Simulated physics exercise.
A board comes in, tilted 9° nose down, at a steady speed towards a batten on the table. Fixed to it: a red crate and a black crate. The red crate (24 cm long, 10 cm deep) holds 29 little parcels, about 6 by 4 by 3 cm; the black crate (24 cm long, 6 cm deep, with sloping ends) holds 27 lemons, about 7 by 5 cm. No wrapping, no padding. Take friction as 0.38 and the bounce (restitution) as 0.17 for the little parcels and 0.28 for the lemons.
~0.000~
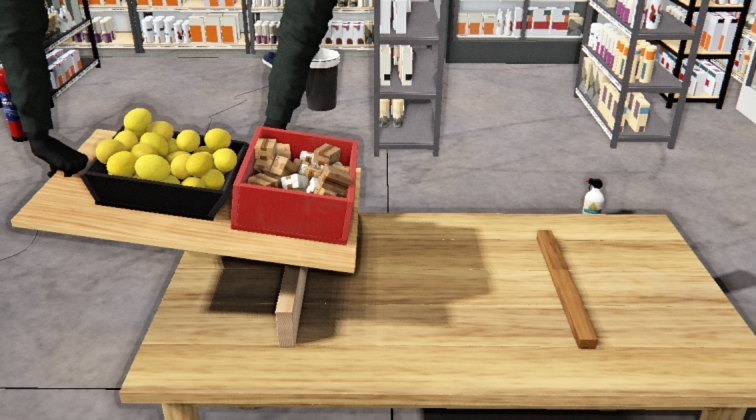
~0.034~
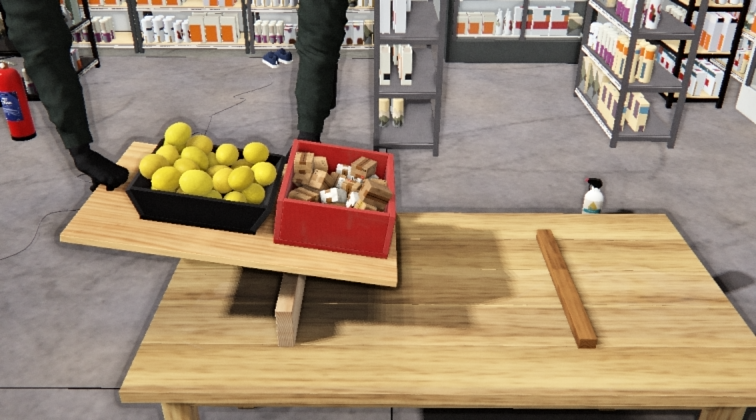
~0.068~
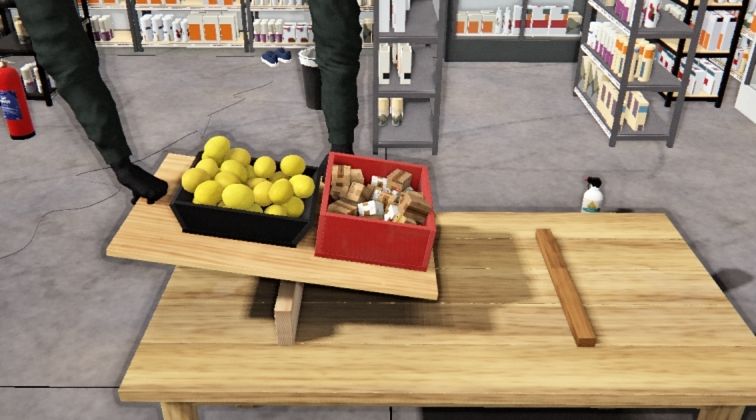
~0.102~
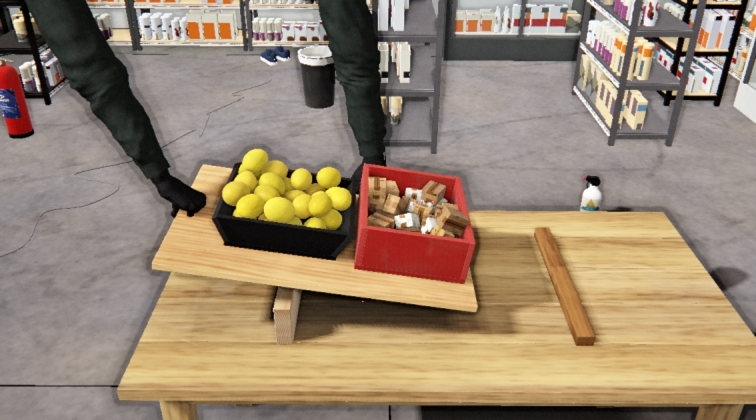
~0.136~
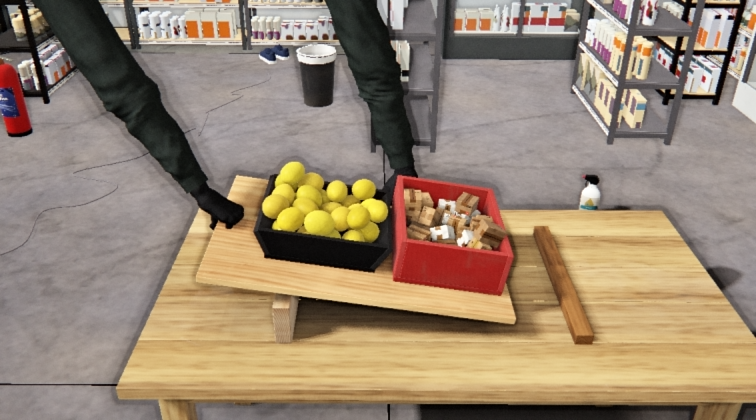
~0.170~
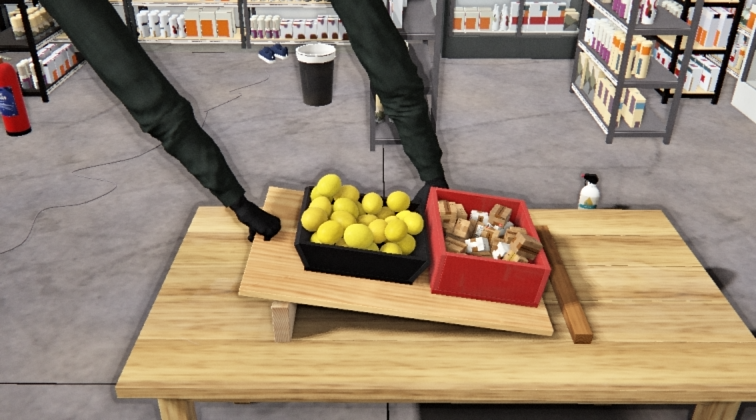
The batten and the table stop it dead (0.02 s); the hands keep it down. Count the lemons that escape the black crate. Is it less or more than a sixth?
It sheds over a sixth of them.
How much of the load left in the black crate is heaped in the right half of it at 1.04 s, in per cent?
Some 70 per cent.
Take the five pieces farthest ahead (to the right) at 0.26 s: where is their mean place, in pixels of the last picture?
Around (544, 256).
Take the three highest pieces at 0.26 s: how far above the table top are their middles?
Some 24 cm up.
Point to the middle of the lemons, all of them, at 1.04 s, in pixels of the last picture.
At about (421, 245).
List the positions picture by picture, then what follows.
In the first frame (places track the rim corner closest to us here; the camera pans a little), black crate (85, 172); red crate (240, 184); 57 cm to go; all still inside.
The second frame shows black crate (131, 188); red crate (284, 199); 47 cm to go.
The third frame shows black crate (175, 202); red crate (326, 213); 36 cm to go.
The fourth frame shows black crate (217, 215); red crate (367, 227); 26 cm to go.
The fifth frame shows black crate (259, 229); red crate (407, 240); 16 cm to go.
The sixth frame shows black crate (299, 242); red crate (447, 253); 6 cm to go; all still inside.
After 0.18 s, touchdown against the batten.
After 0.26 s, the red crate has all 29 and the black crate has all 27.
After 0.38 s, the red crate has all 29 and the black crate is down by 5 of 27.
After 0.60 s, the red crate has all 29 and the black crate is down by 7 of 27.
When it is over (at 1.04 s), the red crate has all 29 and the black crate is down by 7 of 27. Asked share, 7 of 27, 26 per cent.
